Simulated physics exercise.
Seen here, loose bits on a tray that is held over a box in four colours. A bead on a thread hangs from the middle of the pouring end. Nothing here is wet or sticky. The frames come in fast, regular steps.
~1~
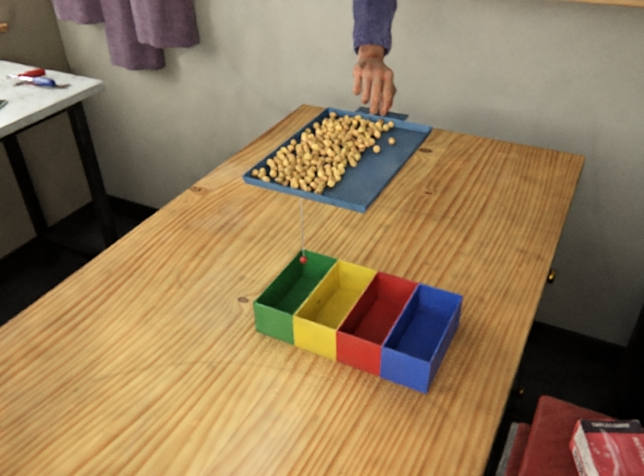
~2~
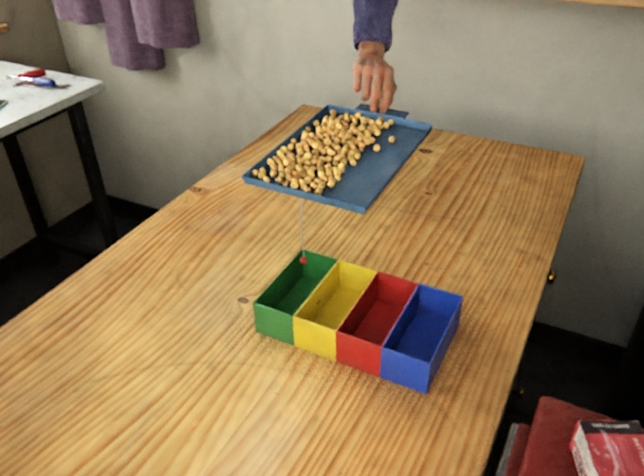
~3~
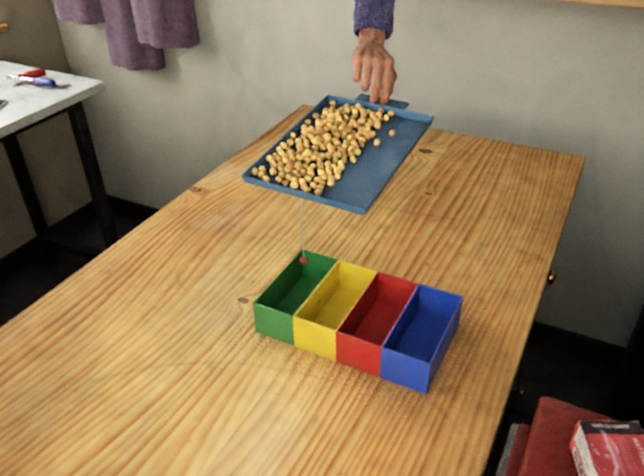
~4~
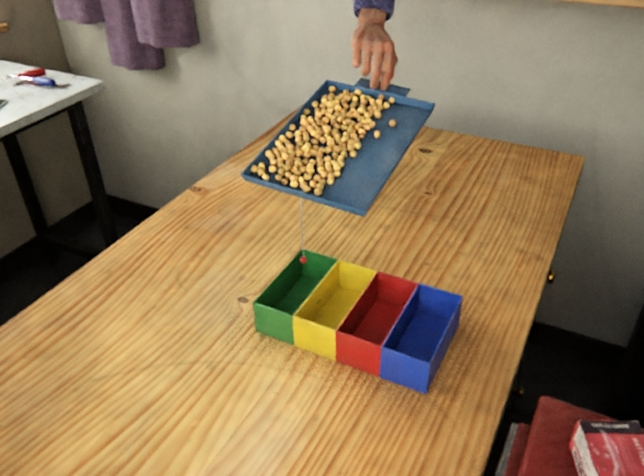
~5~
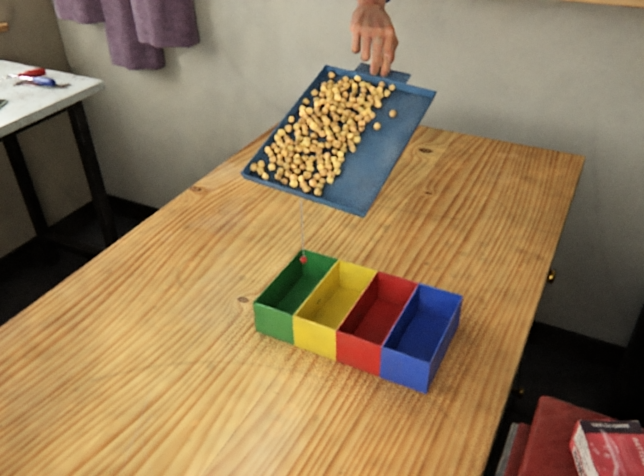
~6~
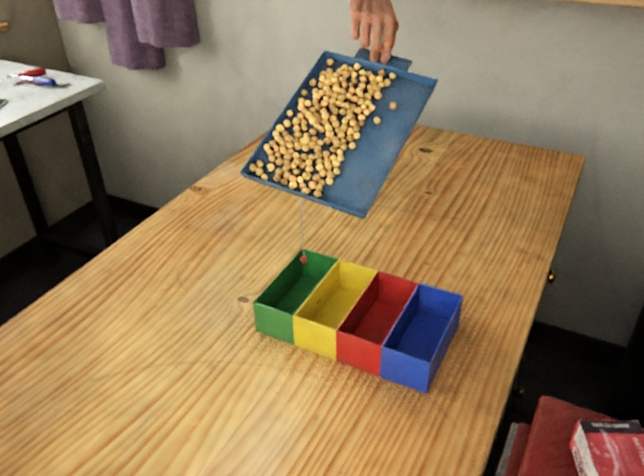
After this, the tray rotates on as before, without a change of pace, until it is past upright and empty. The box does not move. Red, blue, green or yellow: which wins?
The yellow cell gets the most.
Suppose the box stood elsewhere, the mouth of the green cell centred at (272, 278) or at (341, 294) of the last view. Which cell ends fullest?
At the first place the cell in red, at the second the cell in green.
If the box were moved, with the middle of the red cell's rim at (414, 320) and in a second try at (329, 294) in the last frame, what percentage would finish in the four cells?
First some 80, then 100 per cent.
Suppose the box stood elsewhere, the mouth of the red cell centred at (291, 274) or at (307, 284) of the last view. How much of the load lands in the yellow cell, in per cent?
In turn 0 and 10 in a hundred.
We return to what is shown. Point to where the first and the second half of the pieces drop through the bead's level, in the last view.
The first part at (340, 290); the rest at (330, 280).
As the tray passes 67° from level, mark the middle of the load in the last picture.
Roughly at (327, 182).
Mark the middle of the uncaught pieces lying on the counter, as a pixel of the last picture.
Around (246, 319).
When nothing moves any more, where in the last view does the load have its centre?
At about (330, 324).
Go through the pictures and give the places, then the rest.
Corners of the pouring end at (245, 175) and (364, 205), level; middle of the load at (328, 150), dried chickpeas; bead on its thread at (304, 260); green cell at (274, 321); yellow cell at (315, 335); red cell at (358, 351); blue cell at (405, 367), in the first picture.
Corners of the pouring end at (244, 175) and (364, 206), level; middle of the load at (328, 149), in the second picture.
Corners of the pouring end at (244, 175) and (364, 208), tipped barely, lowest at the right corner; middle of the load at (328, 144), in the third picture.
Corners of the pouring end at (244, 173) and (364, 209), tipped a little, lowest at the right corner; middle of the load at (327, 136), in the fourth picture.
Corners of the pouring end at (243, 172) and (364, 211), tipped clearly, lowest at the right corner; middle of the load at (327, 129), in the fifth picture.
Corners of the pouring end at (243, 171) and (364, 213), tipped clearly, lowest at the right corner; middle of the load at (326, 123), a small part on the move; green cell at (274, 321); yellow cell at (315, 335); red cell at (358, 351); blue cell at (405, 367), in the sixth picture.
Soon, tray tipped steeply; most on the tray; a stray few in the yellow cell; a stray few in the green cell; a stray few in the red cell; a small part falling or outside the box.
A while on, tray tipped past a quarter turn; a small part on the tray; about a third in the yellow cell; about a quarter in the red cell; a small part in the green cell; about a quarter falling or outside the box.
Towards the end, tray tipped past a quarter turn; about half in the yellow cell; about a quarter in the green cell; about a quarter in the red cell; a small part falling or outside the box.
Finally, tray tipped past a quarter turn; about half in the yellow cell; about a quarter in the green cell; about a quarter in the red cell; none in the blue cell; a small part outside the box.
